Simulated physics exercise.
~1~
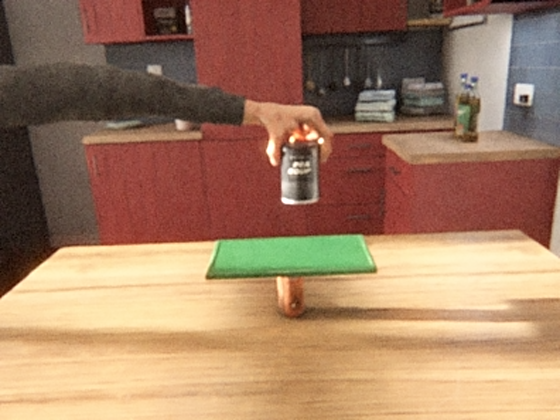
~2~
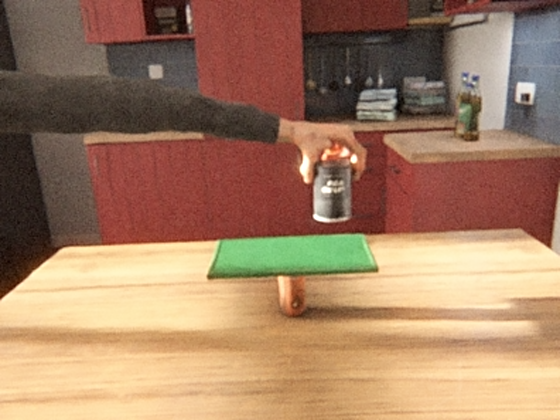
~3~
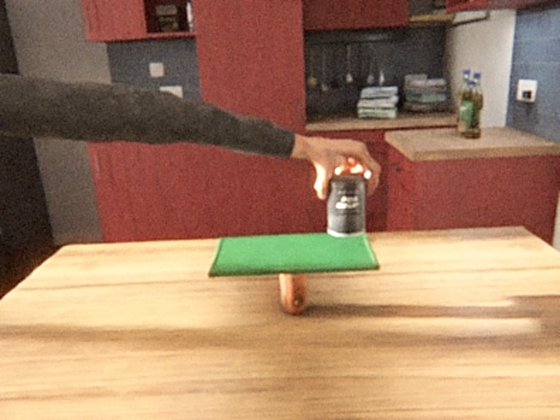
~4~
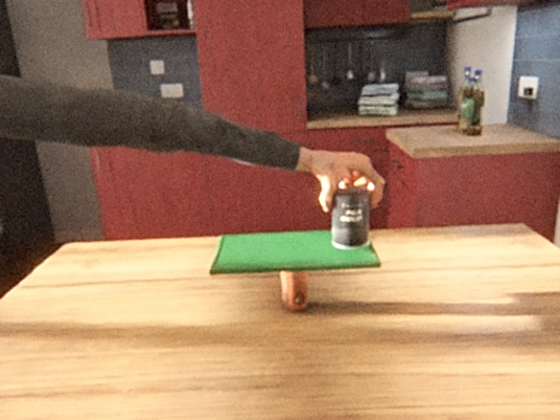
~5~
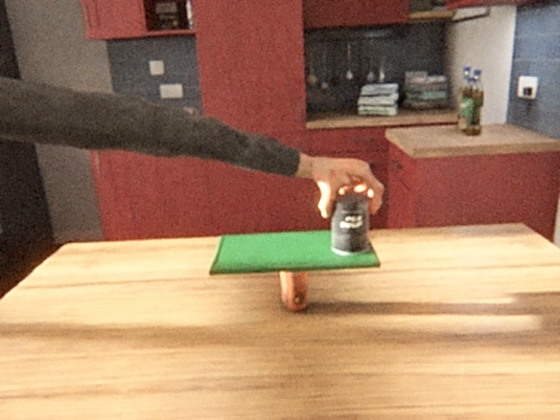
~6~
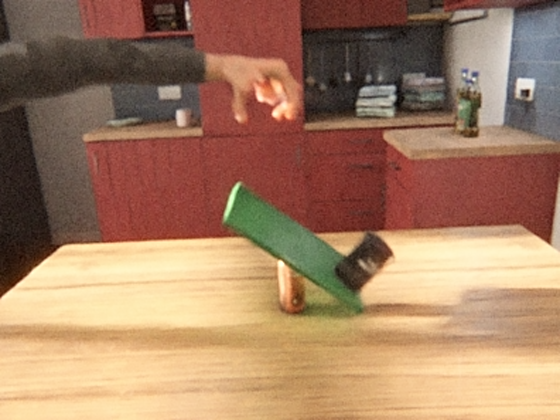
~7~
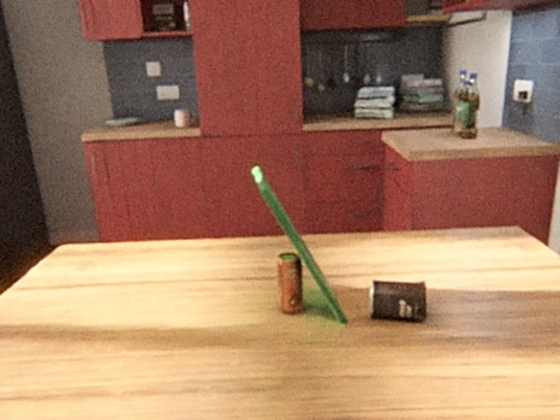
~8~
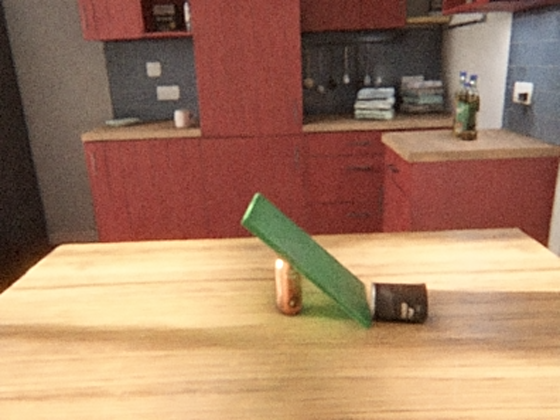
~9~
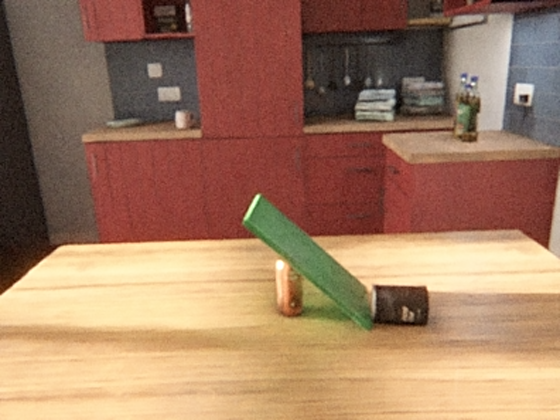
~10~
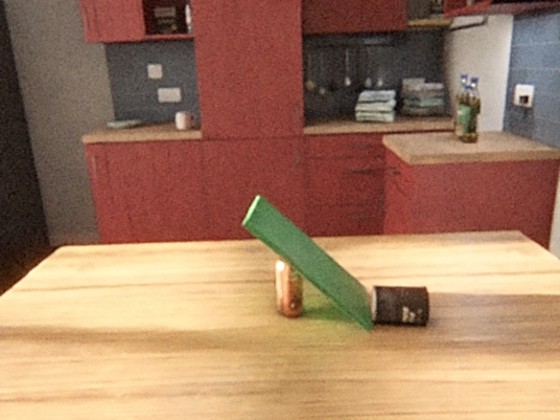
A hand sets a black tin on a green lid's right end, and both topple off-balance beside the orange can.
